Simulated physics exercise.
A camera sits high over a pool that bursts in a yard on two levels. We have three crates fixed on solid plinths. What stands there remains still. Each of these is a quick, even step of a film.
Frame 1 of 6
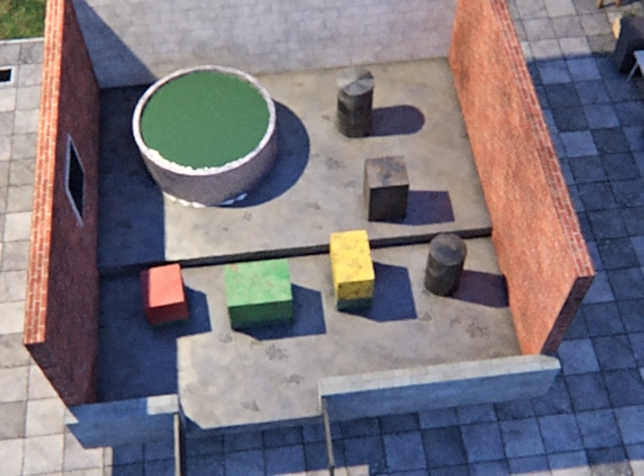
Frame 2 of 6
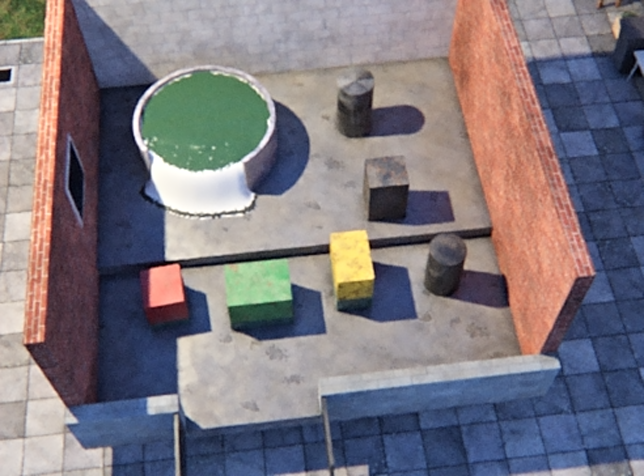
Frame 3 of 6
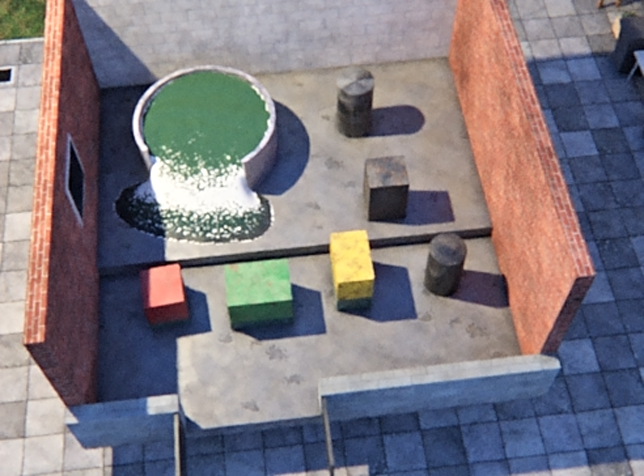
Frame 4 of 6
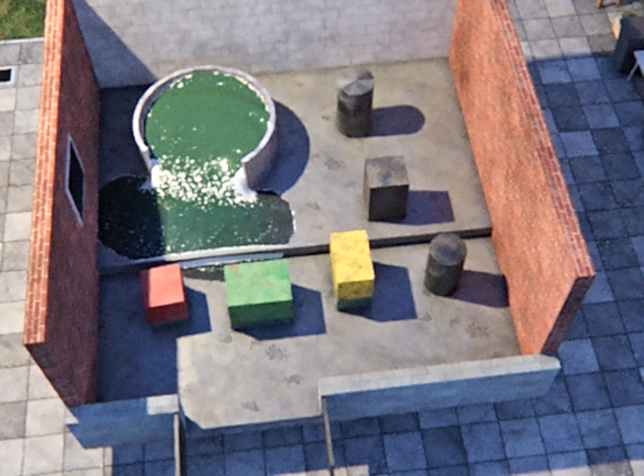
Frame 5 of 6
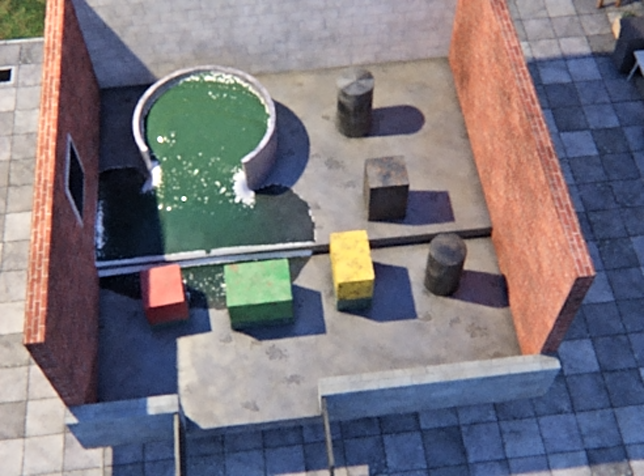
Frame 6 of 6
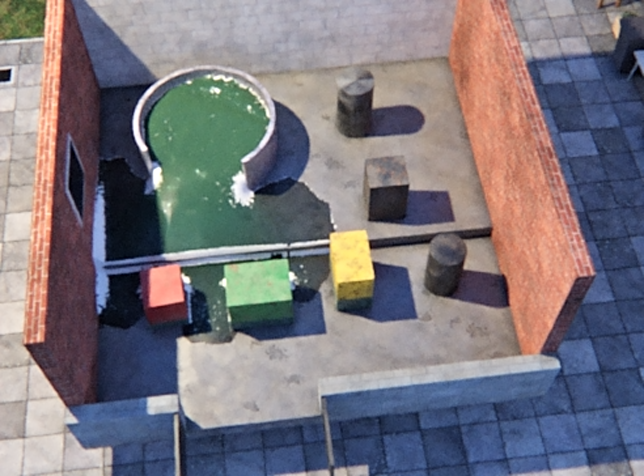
In a walled yard on two levels, a round pool of green water burst open at the front, and the water spread across the upper level, then ran over the step around the red and green blocks.
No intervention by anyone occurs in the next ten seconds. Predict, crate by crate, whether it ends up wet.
Outcome: The green crate is left wet, the yellow crate is left dry, the red crate is left wet.
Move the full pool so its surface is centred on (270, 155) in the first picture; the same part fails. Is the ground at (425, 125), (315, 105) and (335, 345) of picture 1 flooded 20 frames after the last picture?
First unwetted; next unwetted; last drenched.
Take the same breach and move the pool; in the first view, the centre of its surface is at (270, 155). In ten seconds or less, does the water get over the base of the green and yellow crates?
Green flooded, yellow flooded.
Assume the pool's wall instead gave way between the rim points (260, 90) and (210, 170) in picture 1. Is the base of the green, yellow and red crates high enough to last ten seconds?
Going through them, the green crate gets reached, the yellow crate gets reached and the red crate gets reached.
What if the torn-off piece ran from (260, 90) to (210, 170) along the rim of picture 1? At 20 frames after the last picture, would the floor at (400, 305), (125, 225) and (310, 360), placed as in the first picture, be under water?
Spot one: Reached by the flood. Spot two: Spared by the leak. Spot three: Reached by the flood.
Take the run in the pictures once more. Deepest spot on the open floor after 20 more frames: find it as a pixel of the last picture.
That would be (98, 388).
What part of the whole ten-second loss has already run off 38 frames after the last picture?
It should be close to 75 percent by then.
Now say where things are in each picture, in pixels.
In the first picture, the round pool at (205, 121) is whole and still.
In the second picture, the front is at (253, 198), out from the gap at (194, 191).
In the third picture, water pours out at (195, 194) and has run to (121, 202).
In the fourth picture, water pours out at (195, 195) and has run to (98, 230).
In the fifth picture, the front is at a hidden place, out from the gap at (195, 195).
In the sixth picture, water pours out at (195, 195) and has run to (100, 318).
A moment on, water covers 30 % of the floor; the green crate water round its plinth, the yellow crate water round its plinth, the red crate water round its plinth.
Next, water covers 45 % of the floor; the green crate water round its plinth, the yellow crate water round its plinth, the red crate water round its plinth.
Then, water covers 50 % of the floor; the green crate water round its plinth, the yellow crate water round its plinth, the red crate water round its plinth.
Later, water covers 60 % of the floor; the green crate water round its plinth, the yellow crate water round its plinth, the red crate water round its plinth.
In the end, water covers 60 % of the floor; the green crate was topped, the yellow crate stayed above the water, the red crate was topped.
